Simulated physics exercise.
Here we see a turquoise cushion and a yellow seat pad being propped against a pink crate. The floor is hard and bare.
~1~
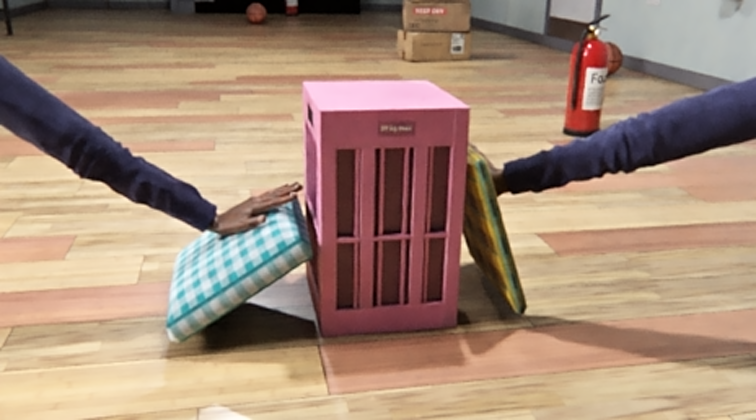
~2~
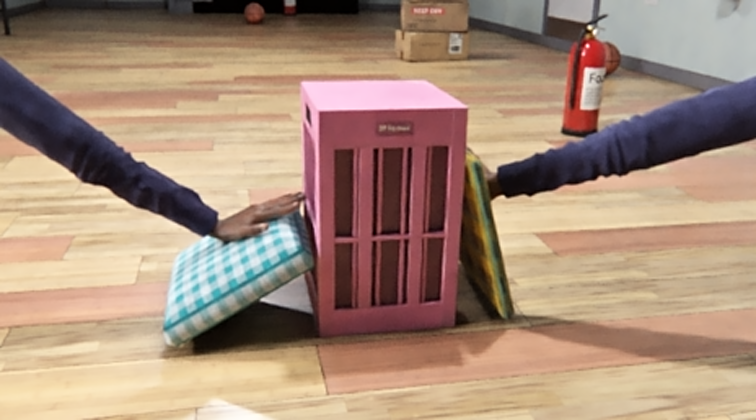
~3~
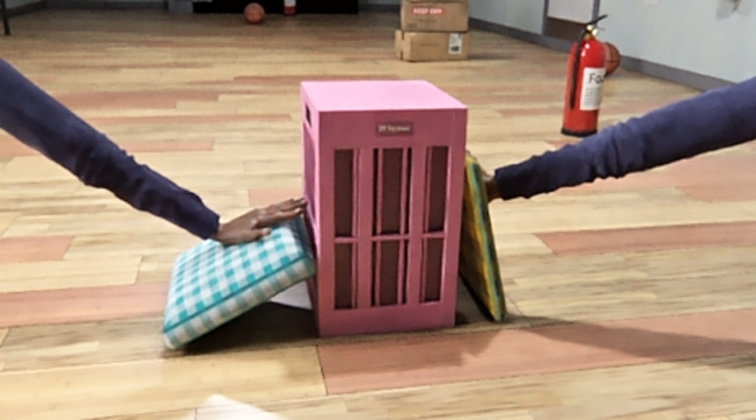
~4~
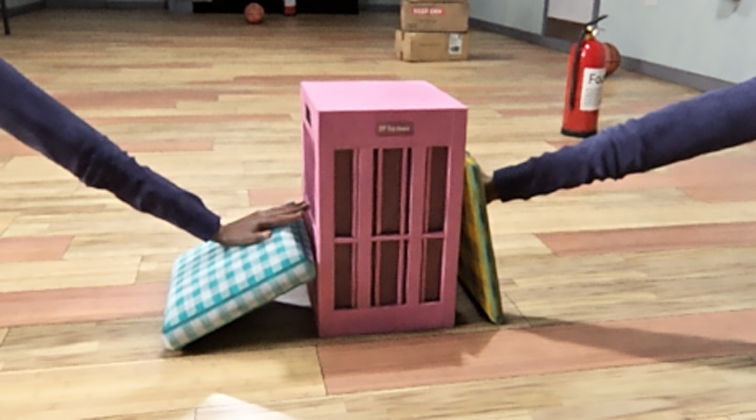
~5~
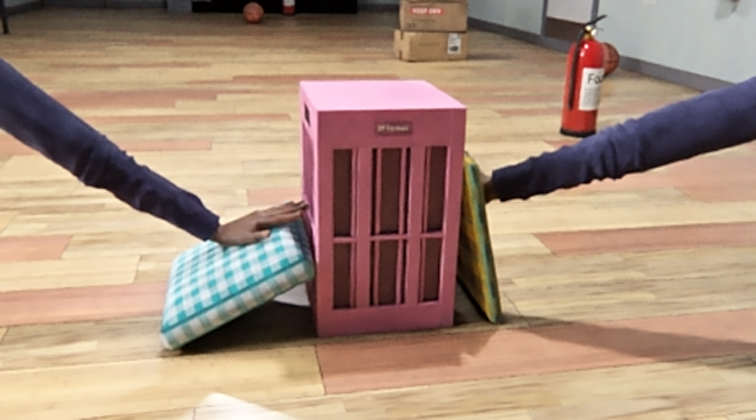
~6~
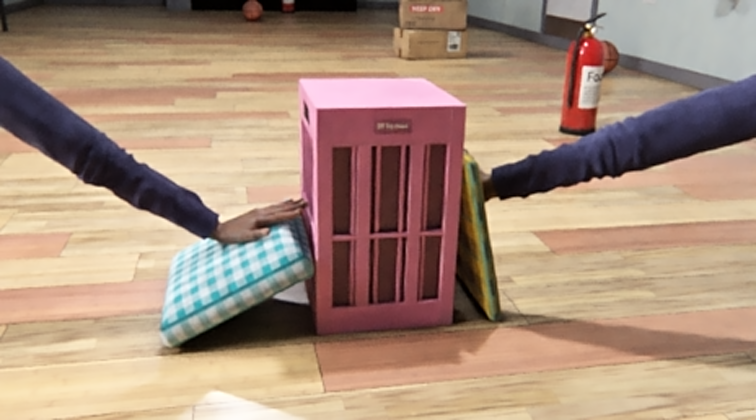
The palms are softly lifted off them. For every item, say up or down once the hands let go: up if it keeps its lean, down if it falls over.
Turquoise cushion: Down, yellow seat pad: Up.
Then, 0.20 s later than the last view, cushion flat on the floor near (232, 278); seat pad against the side near (460, 218).
Then, 0.32 s later than the last view, cushion flat on the floor near (233, 286); seat pad against the side near (460, 218).
Finally, cushion flat on the floor near (233, 287); seat pad against the side near (460, 218). The turquoise cushion slumps to the floor and the yellow seat pad remains propped up.
